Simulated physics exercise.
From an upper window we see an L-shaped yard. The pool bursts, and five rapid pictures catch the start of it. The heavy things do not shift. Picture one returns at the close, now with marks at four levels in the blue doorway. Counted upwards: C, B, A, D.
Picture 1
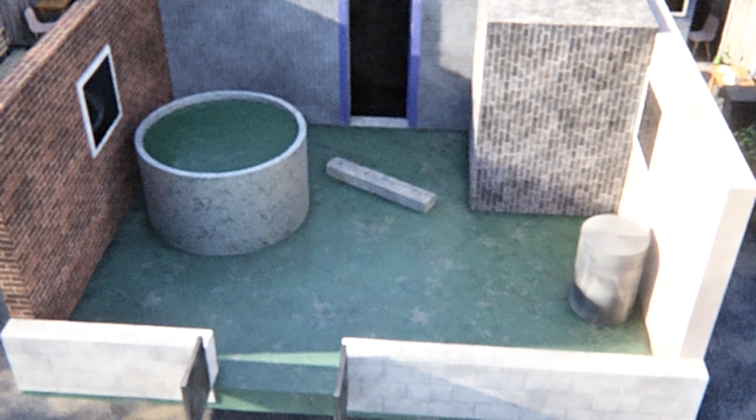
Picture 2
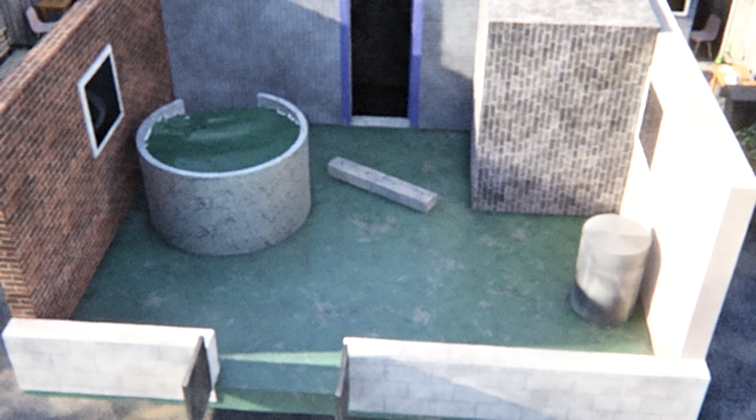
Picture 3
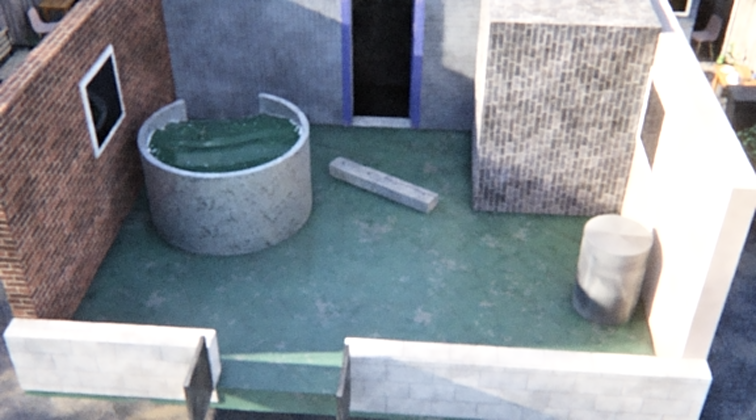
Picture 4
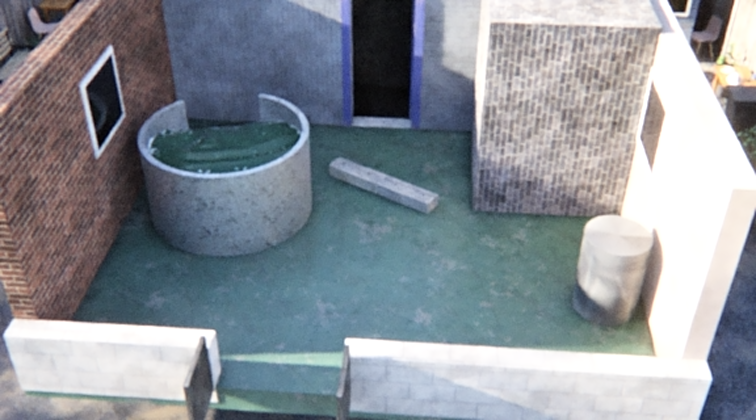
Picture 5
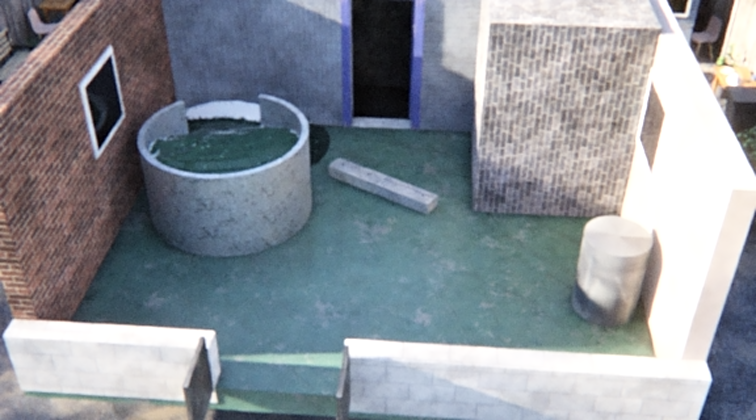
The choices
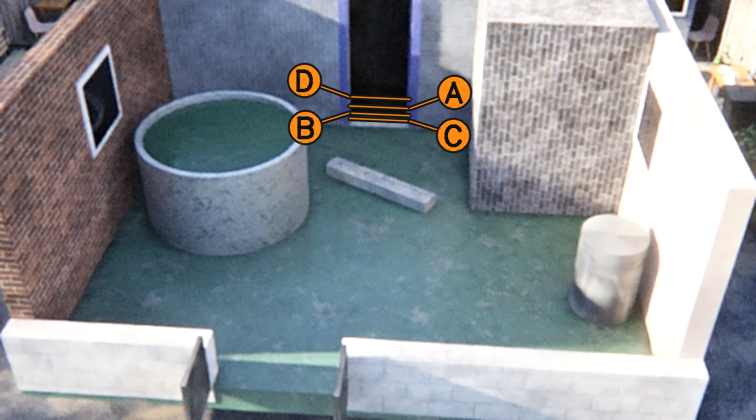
Walled yard from above, a gap opening in a round pool's far side, green water sinking, then dark wetness showing behind.
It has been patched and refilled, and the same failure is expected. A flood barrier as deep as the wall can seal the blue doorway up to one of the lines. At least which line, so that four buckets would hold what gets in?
Choose B.
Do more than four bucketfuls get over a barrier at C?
Yes, it does.
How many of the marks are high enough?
Three of the four.
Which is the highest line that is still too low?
It is C.
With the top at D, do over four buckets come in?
No.
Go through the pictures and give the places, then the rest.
Water in the pool at rest, its middle at (222, 136); foot of the blue doorway at (379, 127); open gate at (277, 331), in the first picture.
Water covers 1 % of the ground, its front hidden from here, in the second picture.
Water covers 4 % of the ground, its front hidden from here, in the third picture.
Water covers 9 % of the ground, its front hidden from here, in the fourth picture.
Water covers 11 % of the ground, its front hidden from here, in the fifth picture.
In orange, A at (379, 107); B at (379, 114); C at (379, 119); D at (379, 98); from the bottom up C, B, A, D.
Choosing A, nothing gets over.
Choosing B, a splash gets over, under a bucket.
Choosing C, about 10 bucketfuls get in.
Choosing D, nothing gets over.
